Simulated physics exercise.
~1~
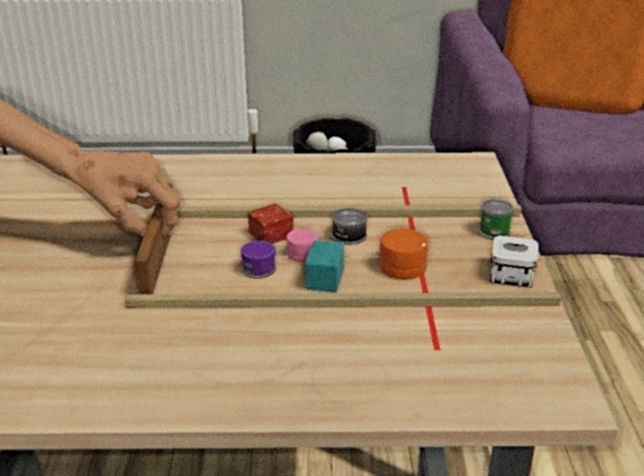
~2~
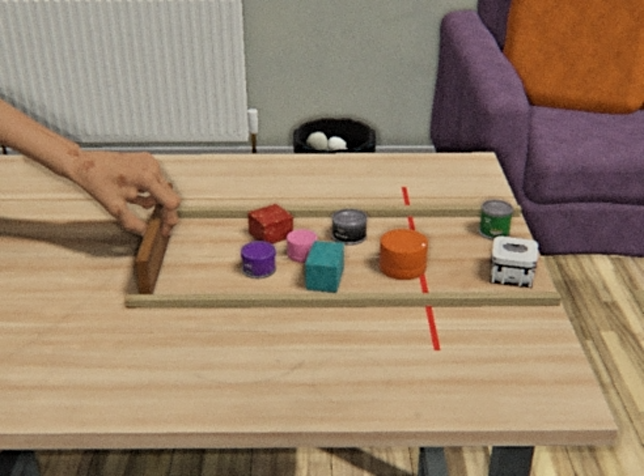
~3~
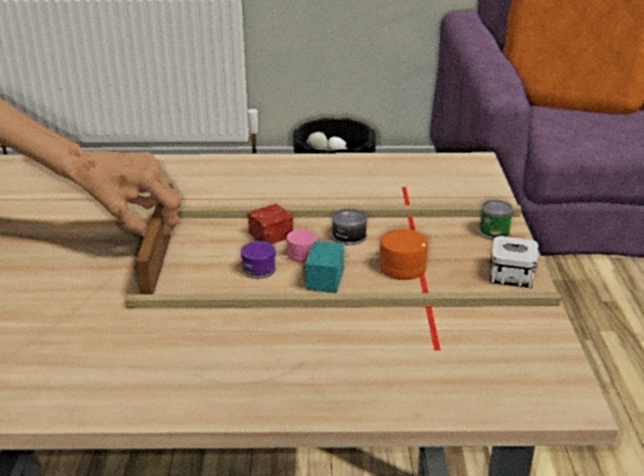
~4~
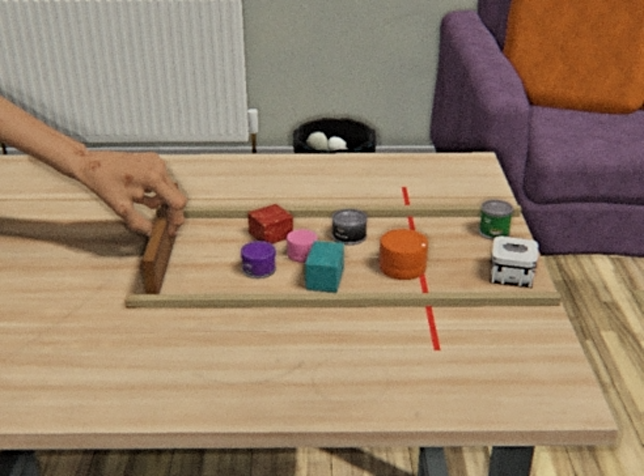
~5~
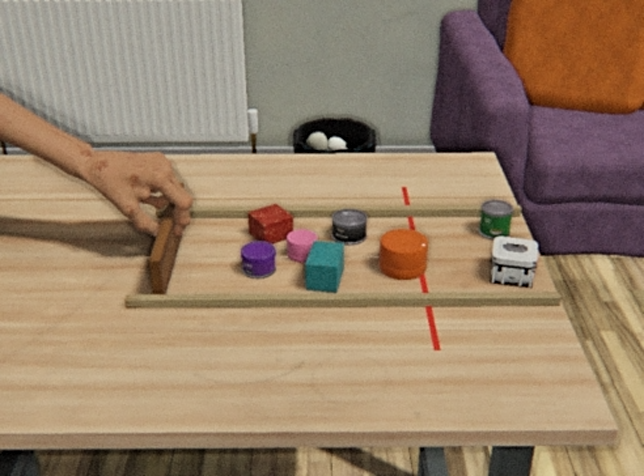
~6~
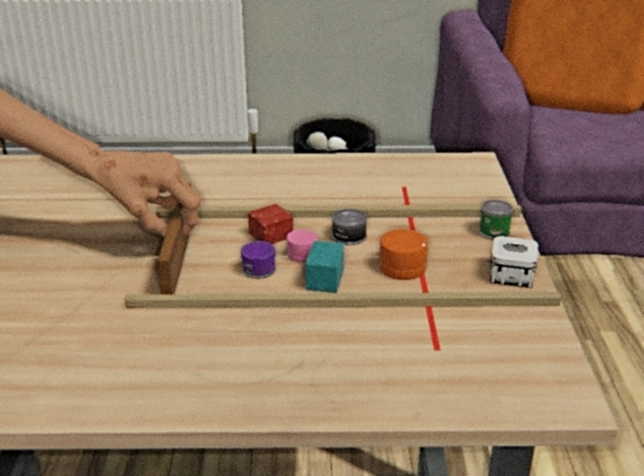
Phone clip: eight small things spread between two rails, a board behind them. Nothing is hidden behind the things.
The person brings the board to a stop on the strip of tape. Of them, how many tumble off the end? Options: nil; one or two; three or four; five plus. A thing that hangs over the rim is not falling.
Nil.
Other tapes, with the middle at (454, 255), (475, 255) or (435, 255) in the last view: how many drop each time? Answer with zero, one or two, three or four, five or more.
Results per position - none at all / either one or two / none.
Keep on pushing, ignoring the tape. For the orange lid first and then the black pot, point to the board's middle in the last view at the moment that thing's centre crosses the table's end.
First near (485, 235), second near (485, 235).
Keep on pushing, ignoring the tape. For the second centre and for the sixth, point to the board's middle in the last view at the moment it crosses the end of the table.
First at (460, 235), next at (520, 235).
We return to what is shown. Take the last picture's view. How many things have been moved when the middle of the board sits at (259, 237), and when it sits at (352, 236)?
Tally: 2; 6.
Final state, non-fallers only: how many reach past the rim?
The number would be 0.
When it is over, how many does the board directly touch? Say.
Contact count: 4.
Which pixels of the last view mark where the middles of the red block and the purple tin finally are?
Taking them in turn, first comes (431, 225), then (438, 259).
A little later, none off yet; white case at rest near (514, 261); green pot at rest near (496, 220); orange lid at rest near (403, 254).
When it is over, the number that fall off is zero.
